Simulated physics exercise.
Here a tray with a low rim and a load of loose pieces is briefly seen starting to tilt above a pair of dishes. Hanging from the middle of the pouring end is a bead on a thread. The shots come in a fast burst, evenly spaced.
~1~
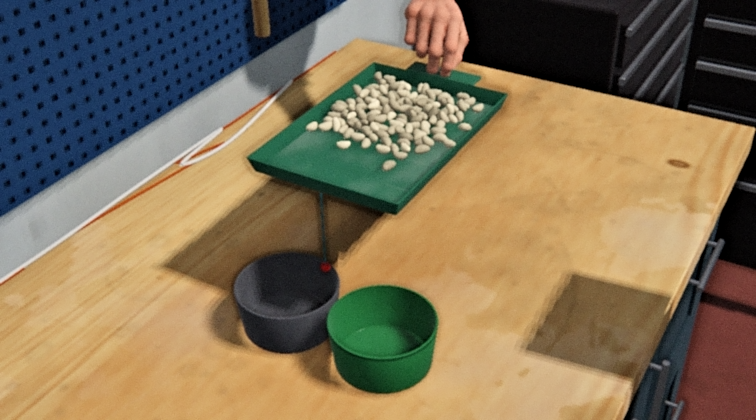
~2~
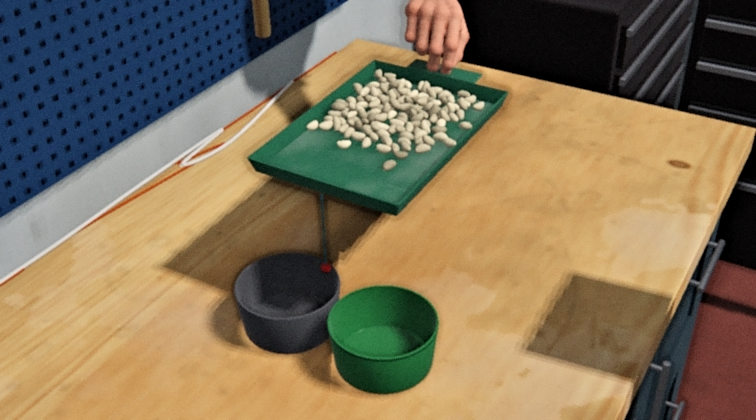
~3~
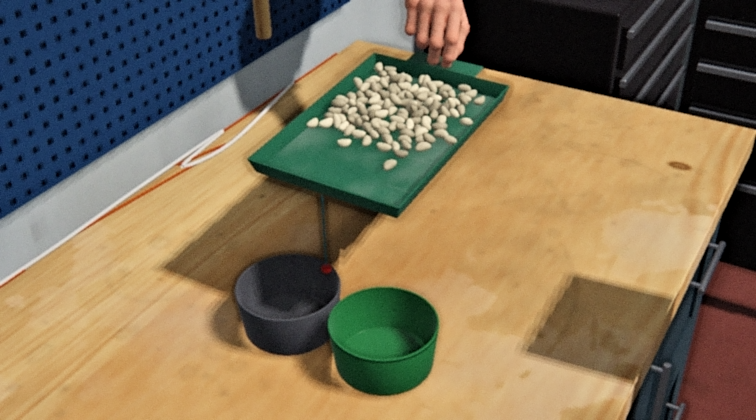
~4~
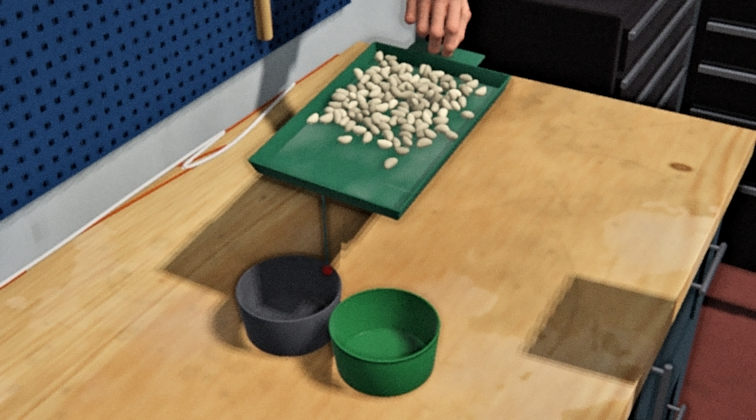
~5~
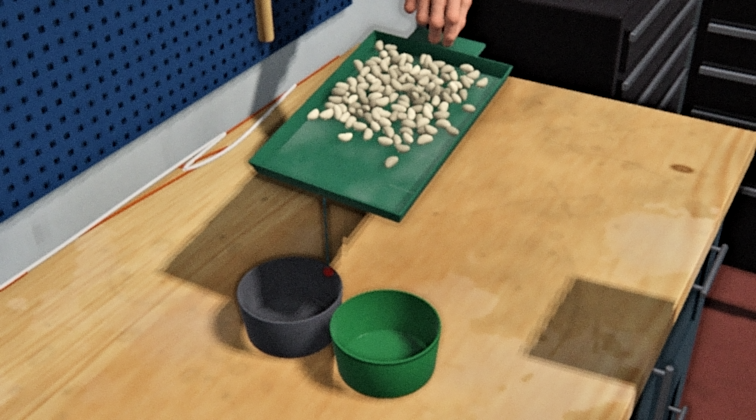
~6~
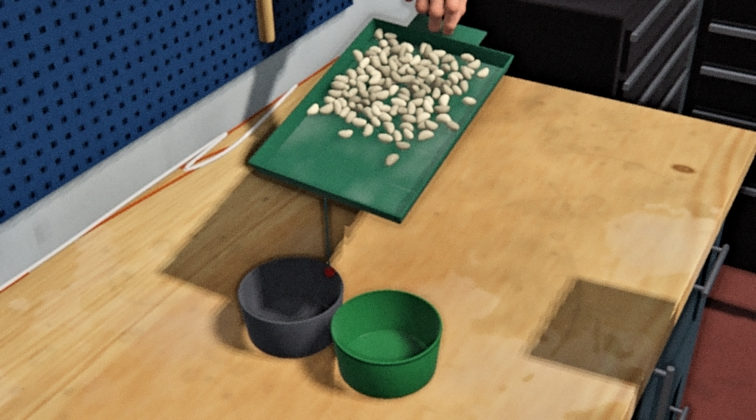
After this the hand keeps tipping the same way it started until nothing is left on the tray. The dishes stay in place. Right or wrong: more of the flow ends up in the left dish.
Wrong; more ends up in the right dish.
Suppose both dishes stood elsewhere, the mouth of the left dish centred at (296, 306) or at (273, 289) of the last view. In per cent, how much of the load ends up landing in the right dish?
Trial 1 near 40 percent, trial 2 near 70 percent.
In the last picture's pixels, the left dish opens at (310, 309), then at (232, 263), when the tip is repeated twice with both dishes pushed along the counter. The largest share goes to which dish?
In order of the tries: The dish on the left side, then the dish on the right side.
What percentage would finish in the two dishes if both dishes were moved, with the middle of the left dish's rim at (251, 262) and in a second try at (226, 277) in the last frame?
You'd get 40 per cent first and 60 per cent second.
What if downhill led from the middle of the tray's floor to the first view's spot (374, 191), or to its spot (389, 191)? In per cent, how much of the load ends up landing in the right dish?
90 % then 90 %, roughly.
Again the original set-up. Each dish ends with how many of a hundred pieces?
Out of every hundred, close to 20 go left and close to 60 go right.
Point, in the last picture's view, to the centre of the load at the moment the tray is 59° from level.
Somewhere near pixel (353, 190).
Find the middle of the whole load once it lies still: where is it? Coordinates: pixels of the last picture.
Near (366, 359).
Just after the last frame, tray tipped steeply; the larger part on the tray; just a few in the right dish; roughly a quarter in the air.
A moment on, tray tipped right over; roughly a third on the tray; roughly a third in the right dish; about a tenth in the left dish; about a tenth outside both; roughly a quarter in the air.
Further on, tray tipped past a quarter turn; roughly two thirds in the right dish; roughly a quarter in the left dish; about a tenth outside both.
When it is over, tray tipped past a quarter turn; roughly two thirds in the right dish; roughly a quarter in the left dish; about a tenth outside both.
